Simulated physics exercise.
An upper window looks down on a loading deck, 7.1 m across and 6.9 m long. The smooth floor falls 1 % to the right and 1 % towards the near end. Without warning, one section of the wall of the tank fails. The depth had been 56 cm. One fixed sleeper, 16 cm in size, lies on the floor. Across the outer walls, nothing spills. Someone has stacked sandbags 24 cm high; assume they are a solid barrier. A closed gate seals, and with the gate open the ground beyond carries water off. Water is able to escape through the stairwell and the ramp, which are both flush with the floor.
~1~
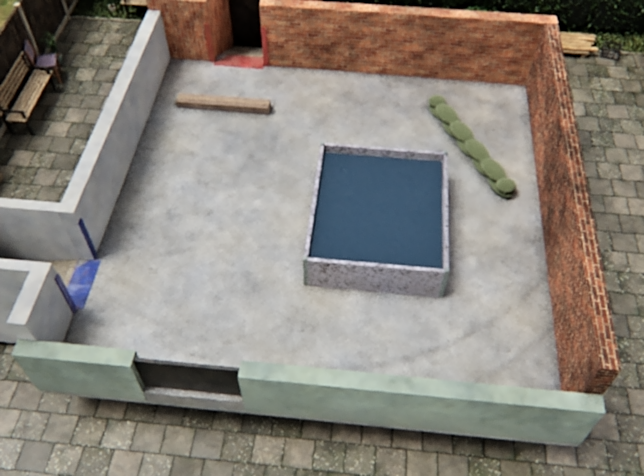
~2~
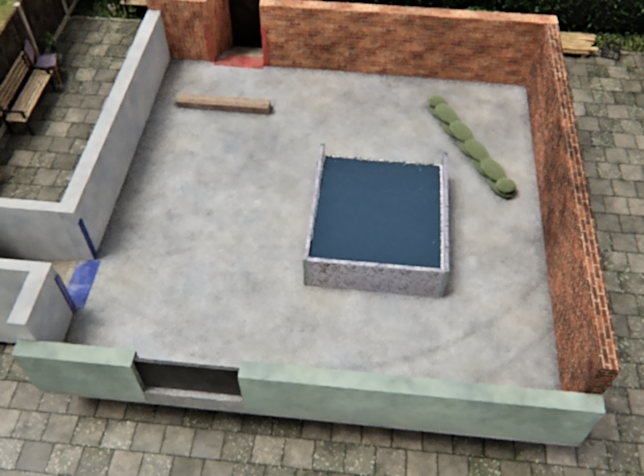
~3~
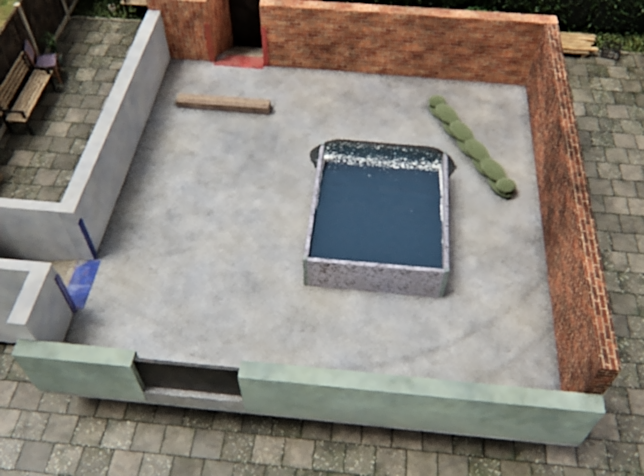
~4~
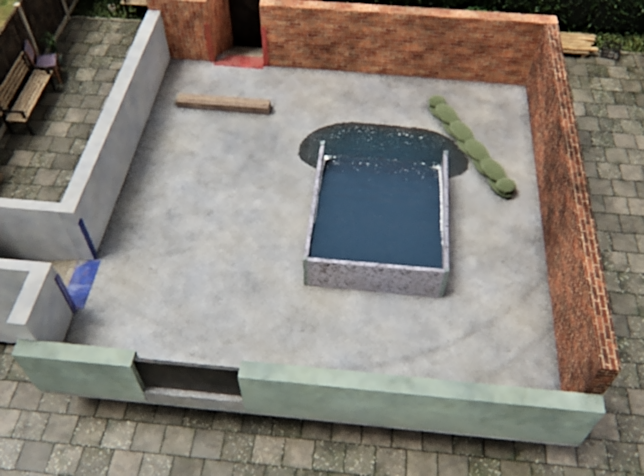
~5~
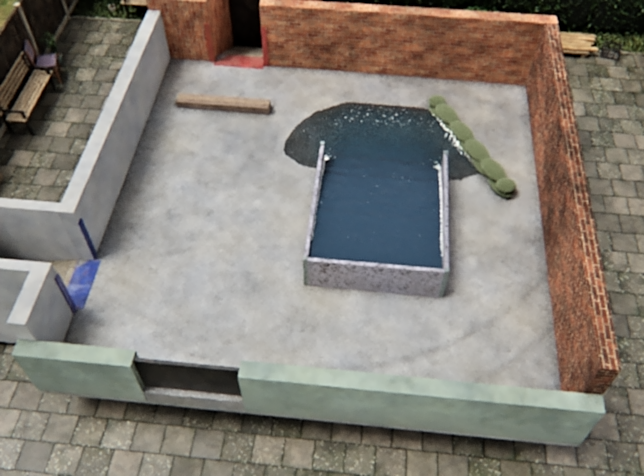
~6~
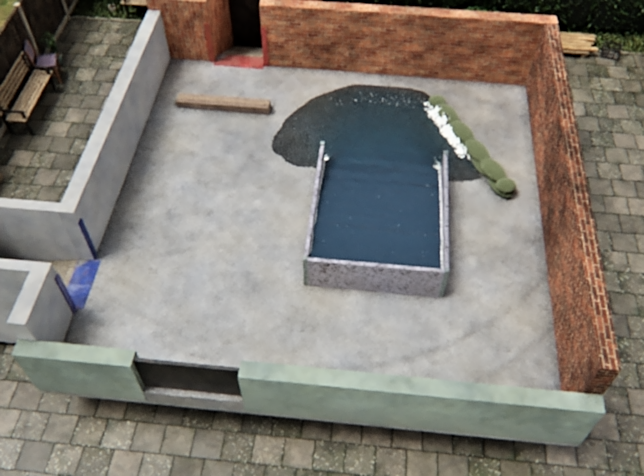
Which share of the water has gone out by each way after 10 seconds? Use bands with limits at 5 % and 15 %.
Gate: Under 5 %; stair shaft (marked red): From 5 to 15 %; down ramp (marked blue): Not even 5 %.
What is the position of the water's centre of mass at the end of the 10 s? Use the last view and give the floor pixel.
At roughly (352, 216).
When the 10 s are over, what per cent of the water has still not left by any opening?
About 88 percent of the water remains.
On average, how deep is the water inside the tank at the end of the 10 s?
I'd put the average depth near 7 cm.
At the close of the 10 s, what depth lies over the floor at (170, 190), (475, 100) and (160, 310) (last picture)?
I'd read it as roughly 3, 6 and 3 cm, in that order.
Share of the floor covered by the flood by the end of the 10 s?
Around 95 per cent.
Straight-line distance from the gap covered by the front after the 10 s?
6.0 m.
A moment later water covers 20 % of the floor and is deepest (40 cm) near (394, 83); gone so far, the gate 0 %, the stair shaft (marked red) 0 %, the down ramp (marked blue) 0 %.
Soon after water covers 30 % of the floor and is deepest (38 cm) near (394, 77); gone so far, the gate 0 %, the stair shaft (marked red) 0 %, the down ramp (marked blue) 0 %.
Next water covers 40 % of the floor and is deepest (34 cm) near (162, 83); gone so far, the gate 0 %, the stair shaft (marked red) 2 %, the down ramp (marked blue) 0 %.
Later on water covers 75 % of the floor and is deepest (18 cm) near (560, 418); gone so far, the gate 0 %, the stair shaft (marked red) 6 %, the down ramp (marked blue) 0 %.
At the end water covers 95 % of the floor and is deepest (12 cm) near (347, 396); gone so far, the gate 0 %, the stair shaft (marked red) 11 %, the down ramp (marked blue) 0 %.
